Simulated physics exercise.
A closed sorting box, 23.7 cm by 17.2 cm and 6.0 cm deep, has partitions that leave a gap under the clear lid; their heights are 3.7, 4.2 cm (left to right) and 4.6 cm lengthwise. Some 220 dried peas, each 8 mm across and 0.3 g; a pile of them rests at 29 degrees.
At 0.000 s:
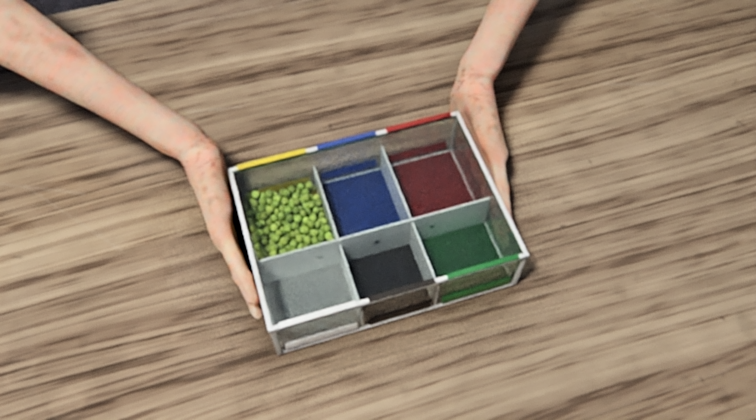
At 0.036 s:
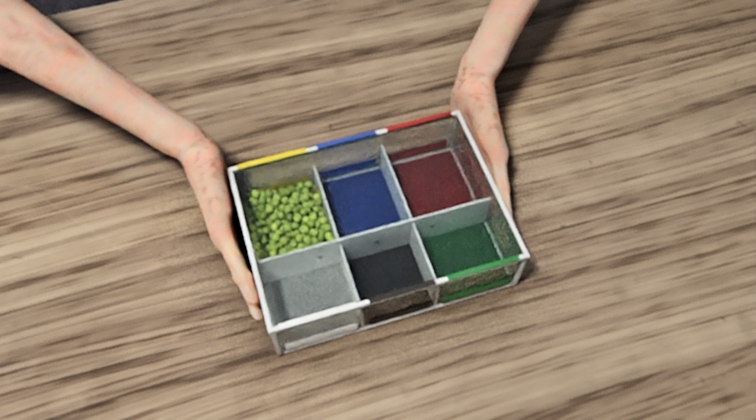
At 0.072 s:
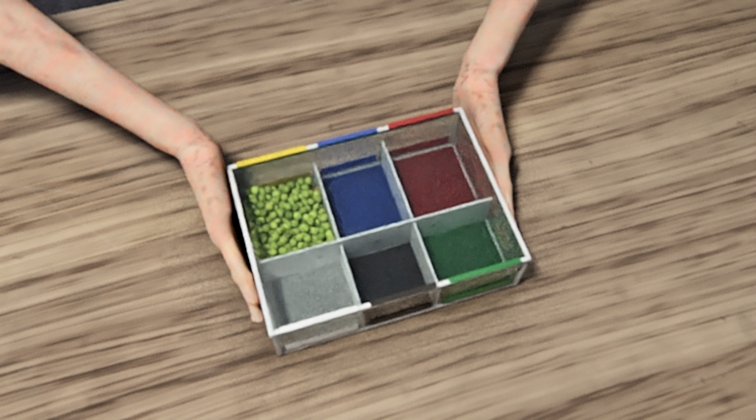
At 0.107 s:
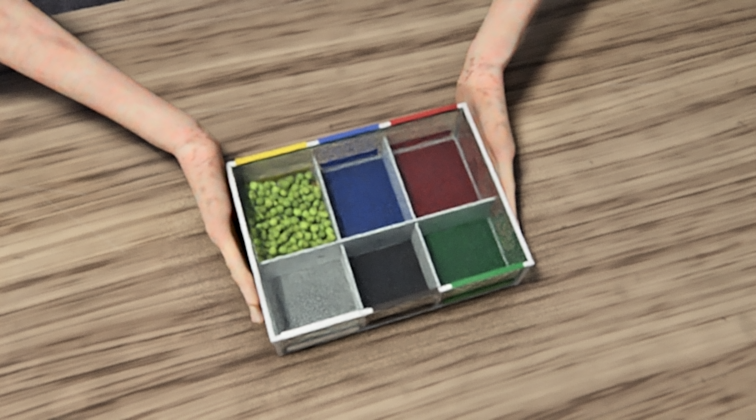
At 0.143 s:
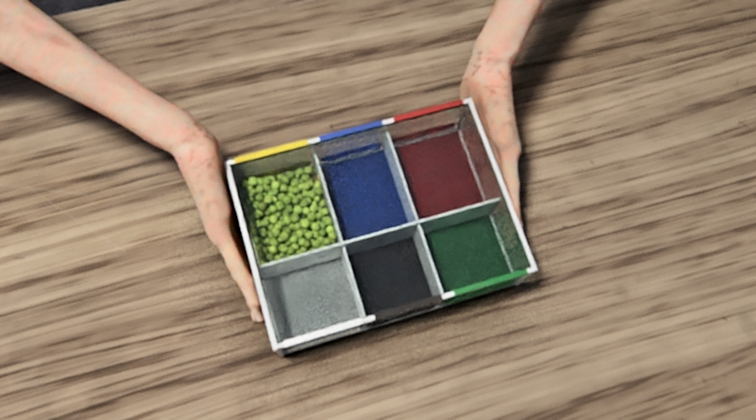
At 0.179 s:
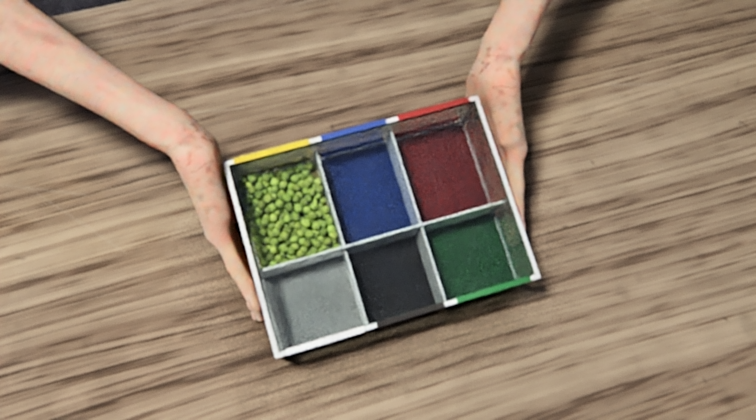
Clear-lidded sorting box of six coloured compartments tilting gradually between two hands, green peas staying heaped in the yellow-edged one.
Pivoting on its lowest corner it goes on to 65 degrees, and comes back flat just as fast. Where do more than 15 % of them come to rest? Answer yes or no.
Red compartment: No; blue compartment: No; green compartment: No; yellow compartment: Yes; white compartment: No; black compartment: No.
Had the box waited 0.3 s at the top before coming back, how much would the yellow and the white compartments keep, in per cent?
Then: Yellow 95, white 5.
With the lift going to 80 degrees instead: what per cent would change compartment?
Some 20 per cent.
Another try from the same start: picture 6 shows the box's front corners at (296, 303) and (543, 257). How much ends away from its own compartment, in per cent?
It would be near 35 per cent.
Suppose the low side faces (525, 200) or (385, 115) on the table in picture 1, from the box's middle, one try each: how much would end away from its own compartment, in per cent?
Some 40 and 10 per cent.
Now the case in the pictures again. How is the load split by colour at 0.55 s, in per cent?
Red 0, blue 0, green 0, yellow 100, white 0, black 0.
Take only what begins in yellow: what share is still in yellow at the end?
Some 90 per cent.
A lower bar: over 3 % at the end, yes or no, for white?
White yes.
Then, at 0.55 s, tilt 63 degrees; yellow 100 %.
Then, at 0.80 s, tilt 25 degrees; yellow 90 %, white 10 %.
After 1.16 s, tilt 0 degrees; yellow 90 %, white 10 %.
By 1.8 s all is still; red 0 %, blue 0 %, green 0 %, yellow 90 %, white 10 %, black 0 %.
